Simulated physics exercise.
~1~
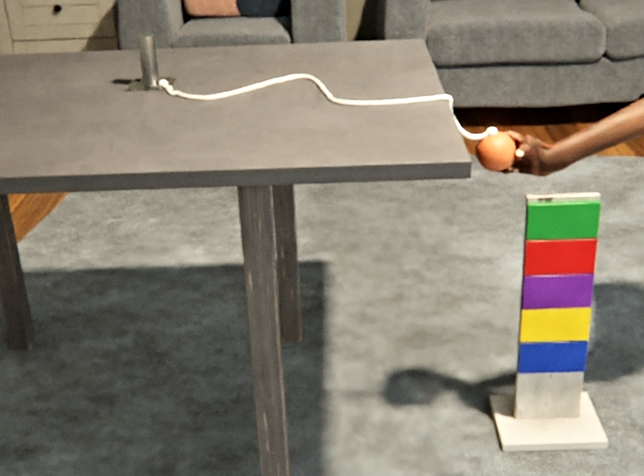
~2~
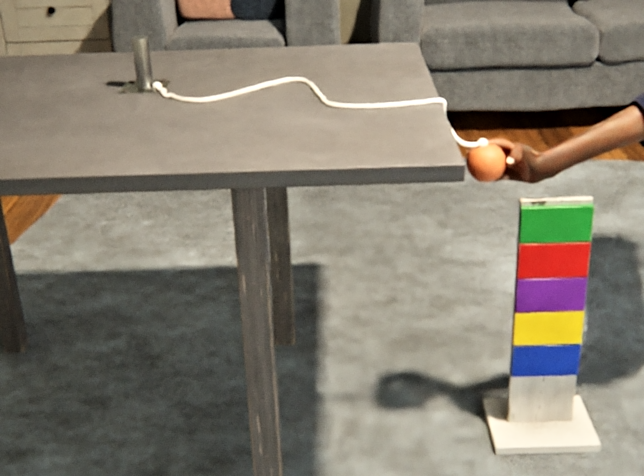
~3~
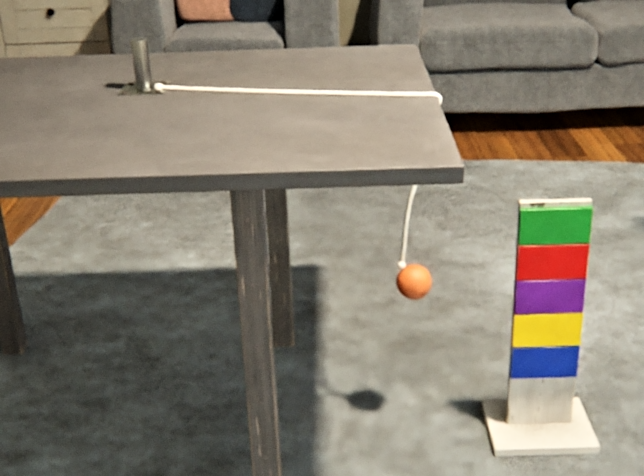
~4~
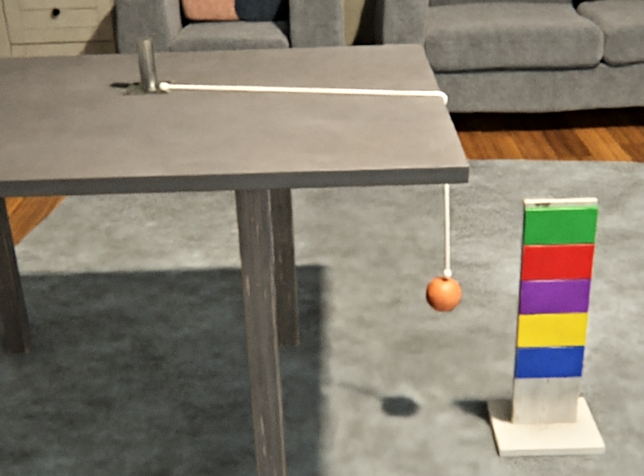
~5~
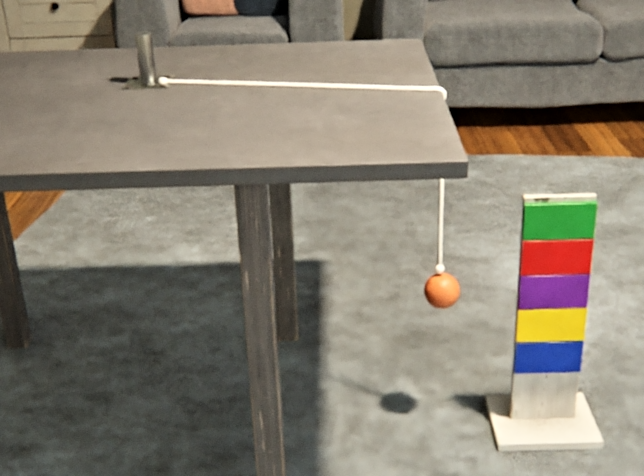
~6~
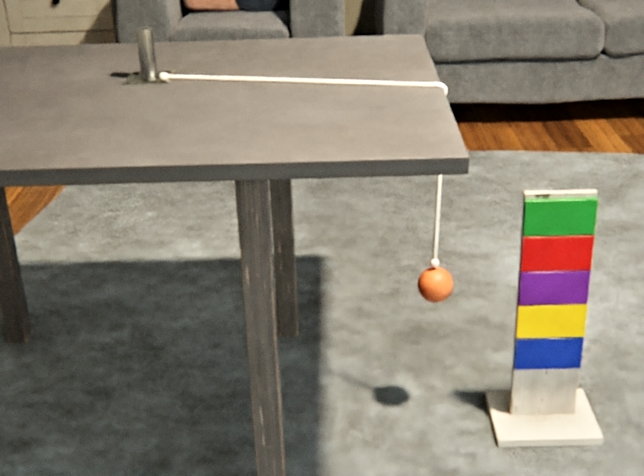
At the start, a hand holds an orange ball just past the right edge of a grey table, with a white cord running slackly from it across the tabletop to a short metal post. A board with green, red, purple, yellow and blue bands stands on the rug to the right. The hand lets go and draws away, and the orange drops, swinging left under the table's edge as the cord pulls straight. It swings back to the right, then drifts slightly left. At the end, it hangs below the edge on the taut cord, its middle level with the purple band.
